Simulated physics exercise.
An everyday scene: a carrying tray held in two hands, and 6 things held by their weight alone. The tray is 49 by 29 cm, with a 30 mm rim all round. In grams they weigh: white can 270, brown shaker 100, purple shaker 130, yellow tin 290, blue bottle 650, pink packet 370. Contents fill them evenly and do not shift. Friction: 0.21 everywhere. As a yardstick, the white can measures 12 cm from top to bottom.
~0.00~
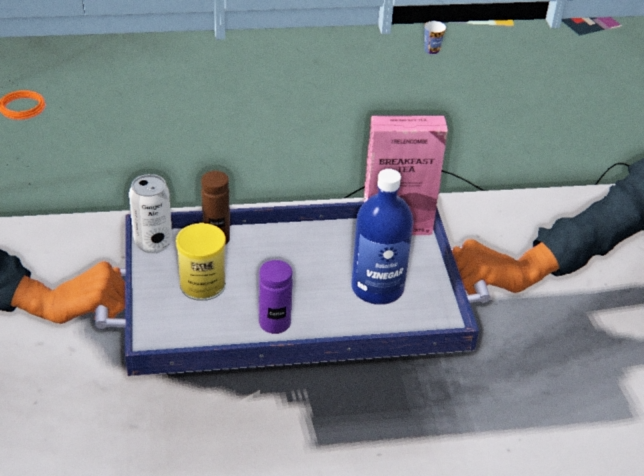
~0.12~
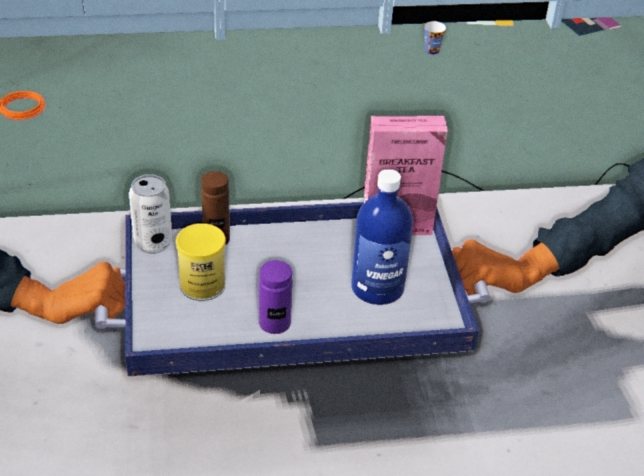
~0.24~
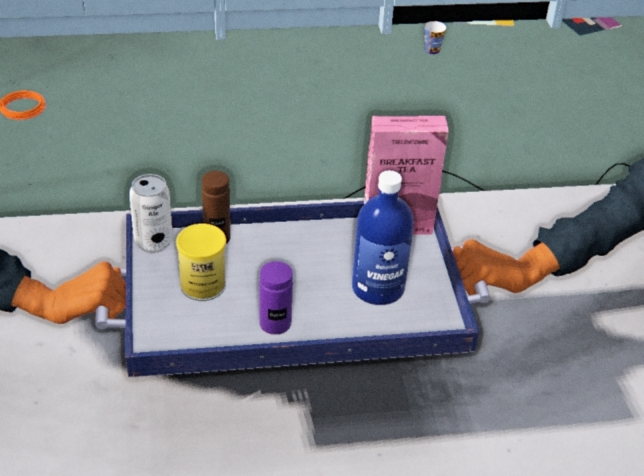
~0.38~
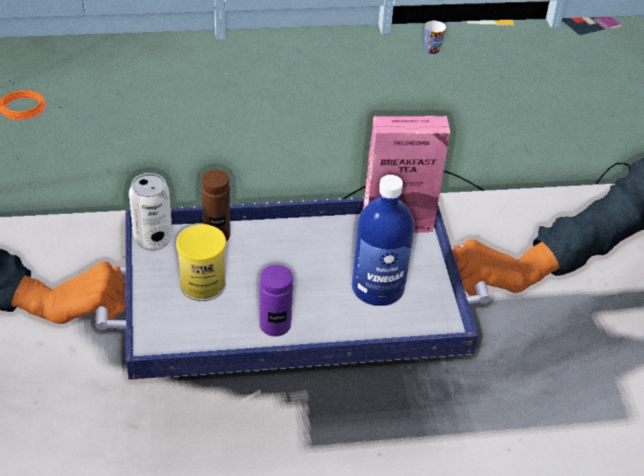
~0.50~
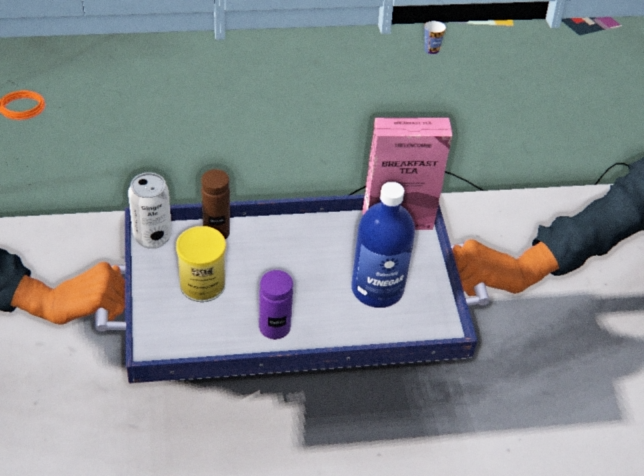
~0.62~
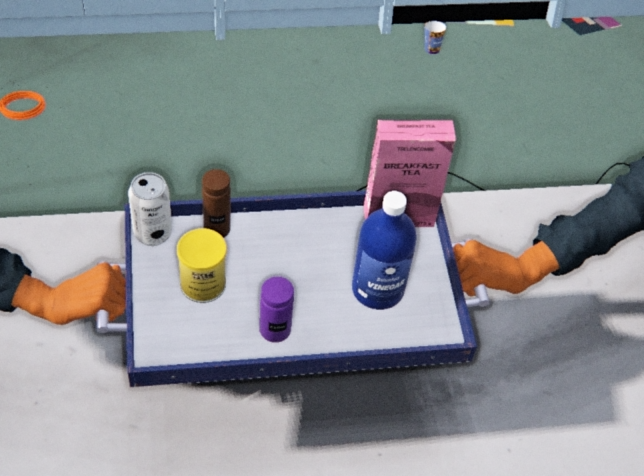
A blue-rimmed tray held by a hand at each side starts level, then tilts slightly, its near edge dipping, while the white can, brown and purple shakers, yellow tin, blue vinegar bottle and pink tea packet keep their places on it.
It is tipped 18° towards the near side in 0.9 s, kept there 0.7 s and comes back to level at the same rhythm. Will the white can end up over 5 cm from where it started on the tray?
The white can leaves its spot.
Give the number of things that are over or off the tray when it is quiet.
In all, 3.
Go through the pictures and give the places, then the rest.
Tray level; white can (151, 215); brown shaker (216, 209), in the first frame.
Tray level; yellow tin (202, 263); blue bottle (383, 234), in the second frame.
Tray at 1°, near edge down; pink packet (404, 177); brown shaker (216, 209), in the third frame.
Tray at 3°, near edge down; purple shaker (276, 301); yellow tin (202, 263), in the fourth frame.
Tray at 7°, near edge down; blue bottle (385, 241); pink packet (405, 176), in the fifth frame.
Tray at 12°, near edge down; white can (151, 211); brown shaker (217, 205), in the sixth frame.
By 1.02 s, tray at 18°, near edge down; white can 5 cm from its spot near (152, 239); pink packet rocked 38° off its seat; blue bottle 6 cm from its spot.
By 1.32 s, tray at 18°, near edge down; blue bottle now off the tray; white can 20 cm from its spot near (155, 328); pink packet rocked 60° off its seat.
By 1.62 s, tray at 18°, near edge down; white can rocked 60° off its seat near (157, 359); pink packet on its side; brown shaker rocked 6° off its seat.
By 2.12 s, tray at 10°, near edge down; white can now off the tray; pink packet on its side; brown shaker rocked 4° off its seat.
When it is over (3.1 s), off the tray, white can and blue bottle; lying over on the tray, pink packet; not toppled but over 5 cm from the start, brown shaker and yellow tin; the last one within 5 cm of the start.
